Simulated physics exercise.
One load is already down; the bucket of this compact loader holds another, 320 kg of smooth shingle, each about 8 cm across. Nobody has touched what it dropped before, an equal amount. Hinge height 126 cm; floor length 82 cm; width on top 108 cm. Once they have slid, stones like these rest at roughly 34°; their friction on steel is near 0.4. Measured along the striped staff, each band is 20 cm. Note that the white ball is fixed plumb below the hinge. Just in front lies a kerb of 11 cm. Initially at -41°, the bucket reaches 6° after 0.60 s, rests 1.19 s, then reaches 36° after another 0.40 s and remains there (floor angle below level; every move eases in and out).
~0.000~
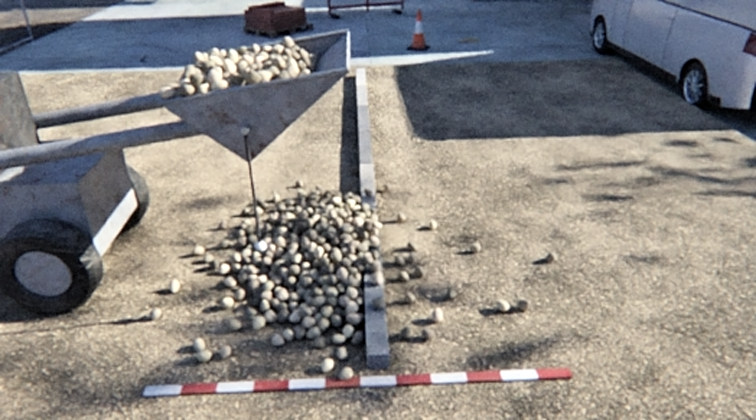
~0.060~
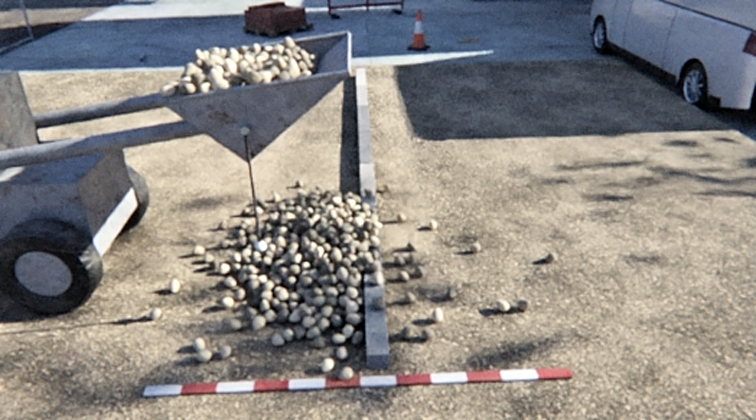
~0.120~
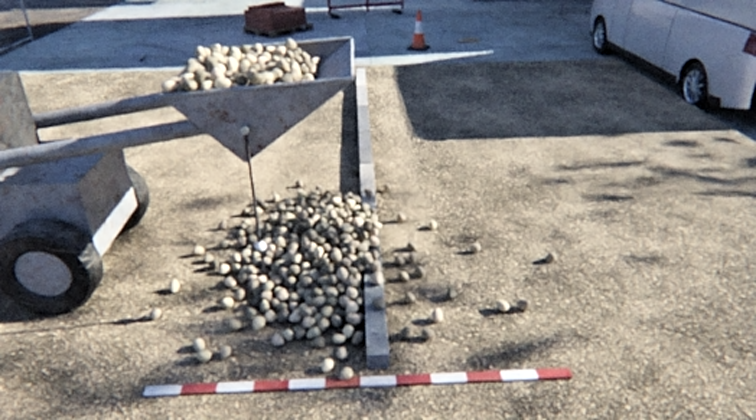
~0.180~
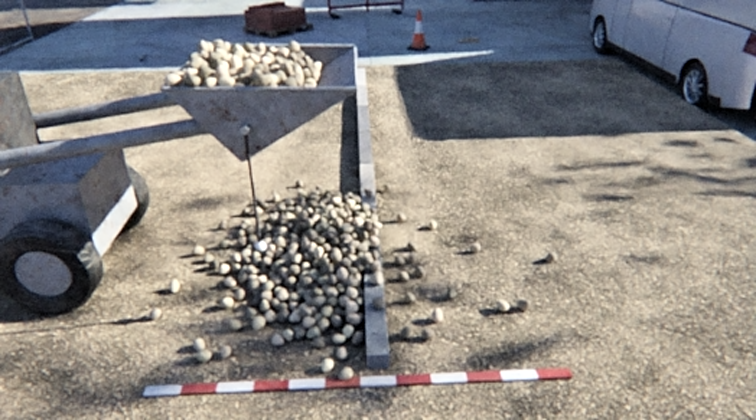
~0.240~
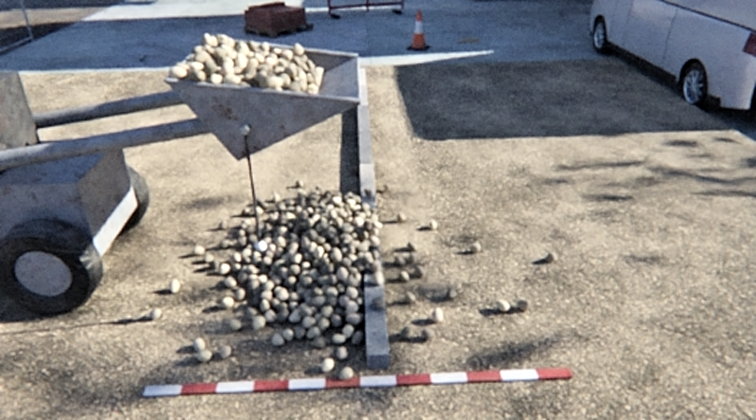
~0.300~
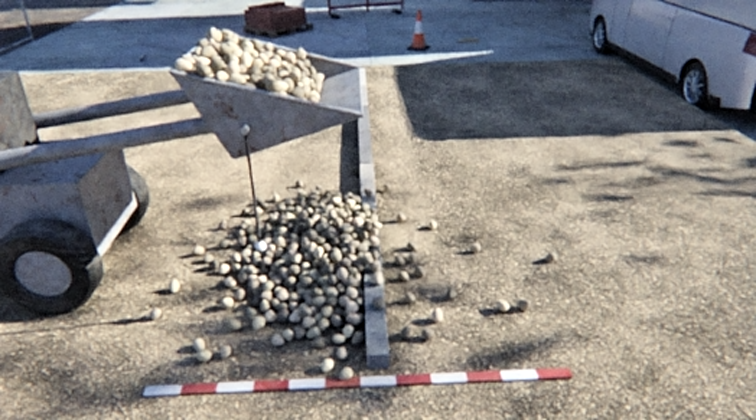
On a sunlit gravel yard, a small loader slowly lowered the front edge of its raised bucket full of pale stones, while the pile beneath it, beside a low kerb, lay still.
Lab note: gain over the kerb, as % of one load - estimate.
Gain: About 88 %.
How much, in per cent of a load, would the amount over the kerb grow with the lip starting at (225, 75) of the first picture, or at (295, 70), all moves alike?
Near 5 in a hundred first, near 50 in a hundred second.
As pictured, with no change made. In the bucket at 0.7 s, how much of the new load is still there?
About 100 percent is still in there.
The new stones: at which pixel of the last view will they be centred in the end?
Centre at roughly (422, 243).
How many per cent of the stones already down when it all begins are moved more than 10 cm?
Some 0 percent, give or take.
After 0.4 s the floor is at -1°; in per cent of one load, 100 in the bucket, 97 on this side of the kerb, 3 over the kerb; the foremost stones are at (474, 275).
After 0.7 s the floor is at 6°; in per cent of one load, 100 in the bucket, 97 on this side of the kerb, 3 over the kerb; the foremost stones are at (474, 275).
After 2.6 s the floor is at 36°; in per cent of one load, 16 in the bucket, 127 on this side of the kerb, 57 over the kerb; the foremost stones are at (567, 264).
After 5.2 s the floor is at 36°; in per cent of one load, 0 in the bucket, 109 on this side of the kerb, 91 over the kerb; the foremost stones are at (589, 271). Net gain over the kerb, 88.
